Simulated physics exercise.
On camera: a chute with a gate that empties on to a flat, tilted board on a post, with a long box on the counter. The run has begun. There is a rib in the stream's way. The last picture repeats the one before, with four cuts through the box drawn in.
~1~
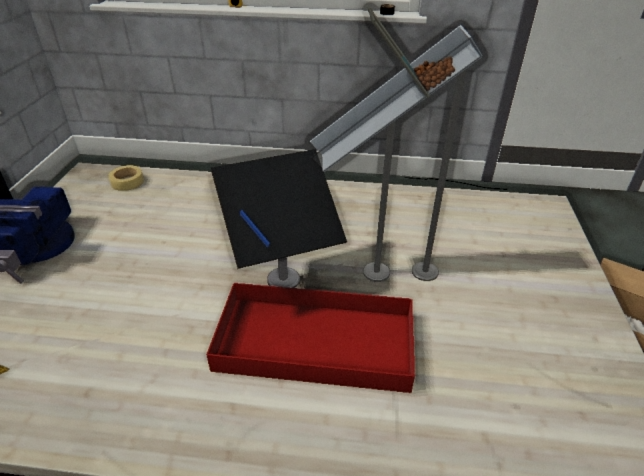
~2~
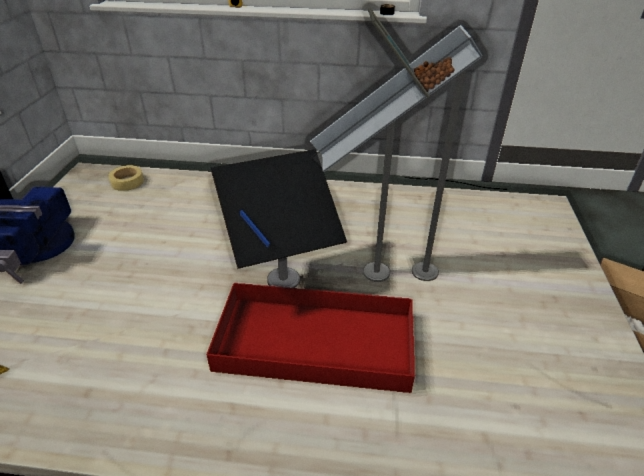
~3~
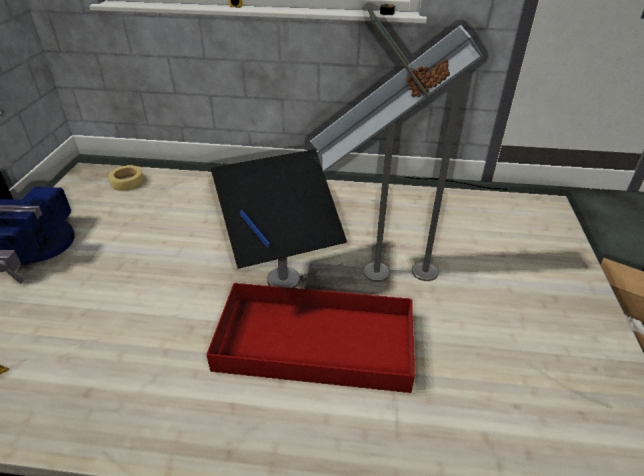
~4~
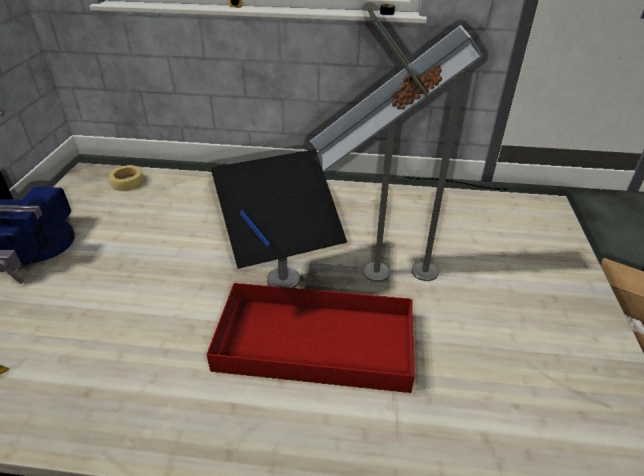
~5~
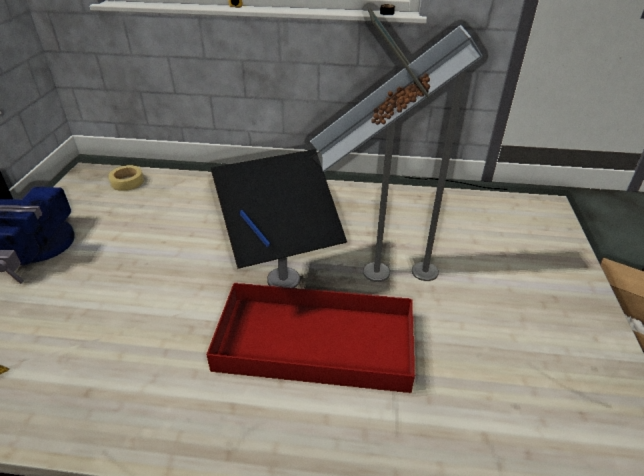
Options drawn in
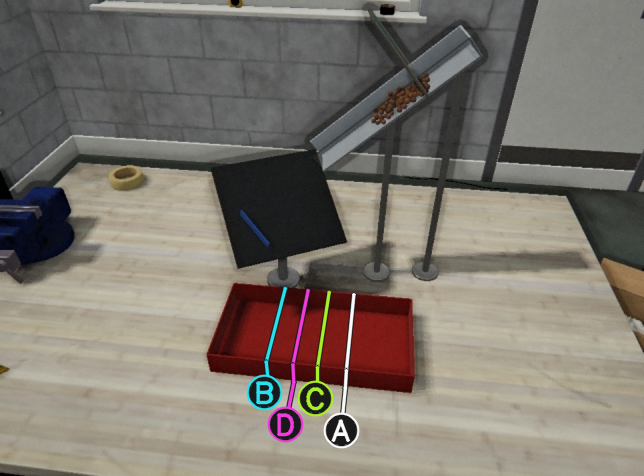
Small brown pieces sliding down a tilted grey chute toward the left, above a black board and an empty red box.
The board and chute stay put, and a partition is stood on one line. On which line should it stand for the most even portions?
Choose D.
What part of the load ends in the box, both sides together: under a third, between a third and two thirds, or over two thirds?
It is over two thirds.
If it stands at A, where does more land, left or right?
Left.
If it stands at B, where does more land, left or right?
The right side.
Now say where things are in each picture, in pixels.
Load behind the gate at (431, 73), cereal balls; lip of the chute at (323, 163), sloping fairly steeply, in the first frame.
Middle of the board at (279, 205), tilted fairly steeply; middle of its low edge at (294, 255); of its high edge at (265, 158), in the second frame.
Front corners of the box at (207, 354) and (414, 376), empty; front of the load at (414, 95), in the third frame.
Middle of the load at (419, 87); its front at (395, 104), about a quarter of the way to the lip; rib from (241, 210) to (269, 244), in the fourth frame.
Middle of the load at (403, 101); its front at (373, 121), about half of the way to the lip, in the fifth frame.
On the marked copy, line A crosses the front rim at (346, 369); line B crosses the front rim at (266, 360); line C crosses the front rim at (317, 366); line D crosses the front rim at (293, 363).
Choosing A, of what is caught, nearly all on the left of the divider, a stray few on the right.
Choosing B, of what is caught, a small part on the left of the divider, nearly all on the right.
Choosing C, of what is caught, nearly all on the left of the divider, a small part on the right.
Choosing D, of what is caught, about a third on the left of the divider, about two thirds on the right.
